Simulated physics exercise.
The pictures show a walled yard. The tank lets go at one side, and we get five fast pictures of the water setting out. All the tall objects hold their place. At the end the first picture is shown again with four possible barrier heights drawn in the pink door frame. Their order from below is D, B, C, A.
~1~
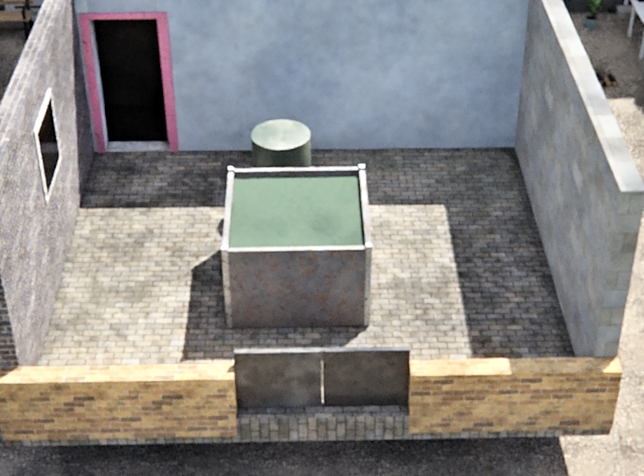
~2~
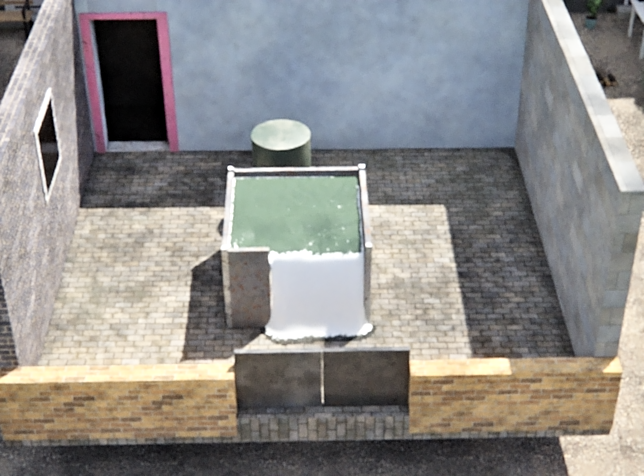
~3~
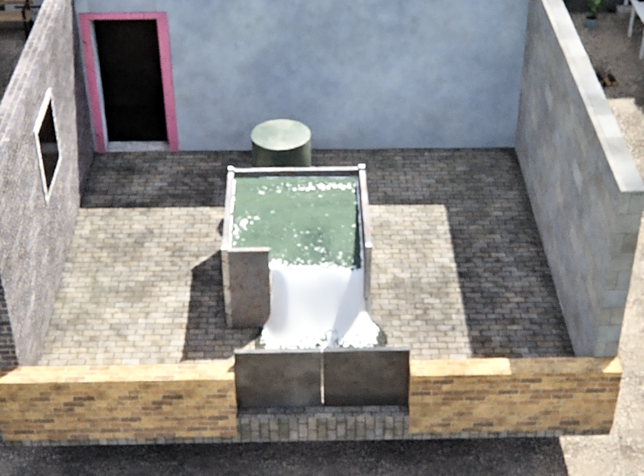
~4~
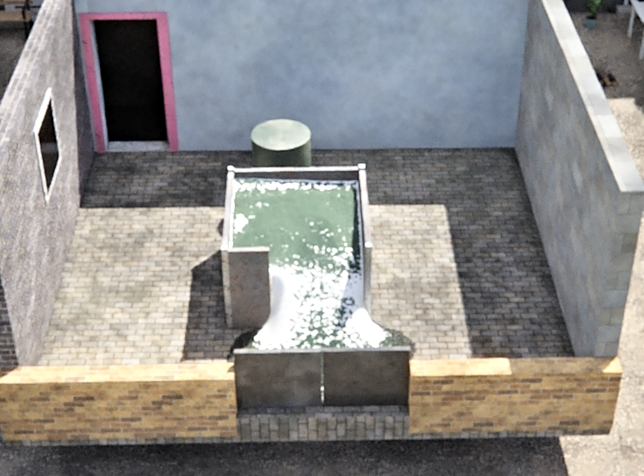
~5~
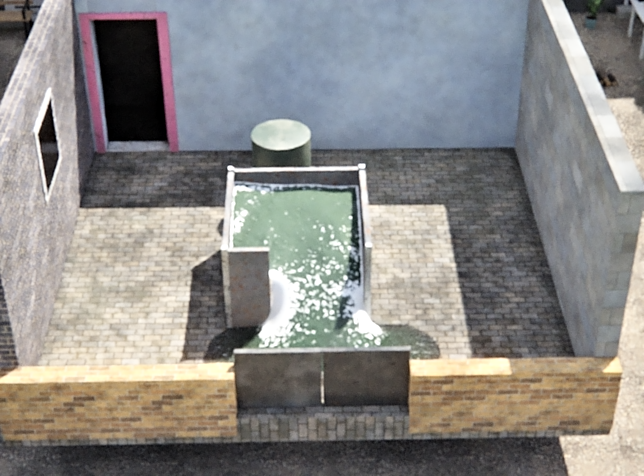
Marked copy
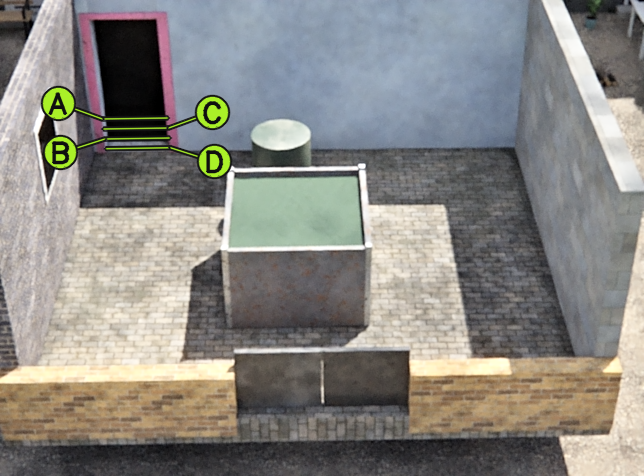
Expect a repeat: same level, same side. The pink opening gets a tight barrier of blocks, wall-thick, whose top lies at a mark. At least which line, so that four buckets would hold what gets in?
Mark B just does it.
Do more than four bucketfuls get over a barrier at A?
No.
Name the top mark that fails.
D it is.
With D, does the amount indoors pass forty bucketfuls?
No, it does not.
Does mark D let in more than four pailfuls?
Yes.
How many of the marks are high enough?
Three.
On the marked copy, A at (135, 118); B at (137, 138); C at (136, 128); D at (138, 148); from the bottom up D, B, C, A.
If A is chosen, nothing gets over.
If B is chosen, nothing gets over.
If C is chosen, nothing gets over.
If D is chosen, some 15 bucketfuls get in.
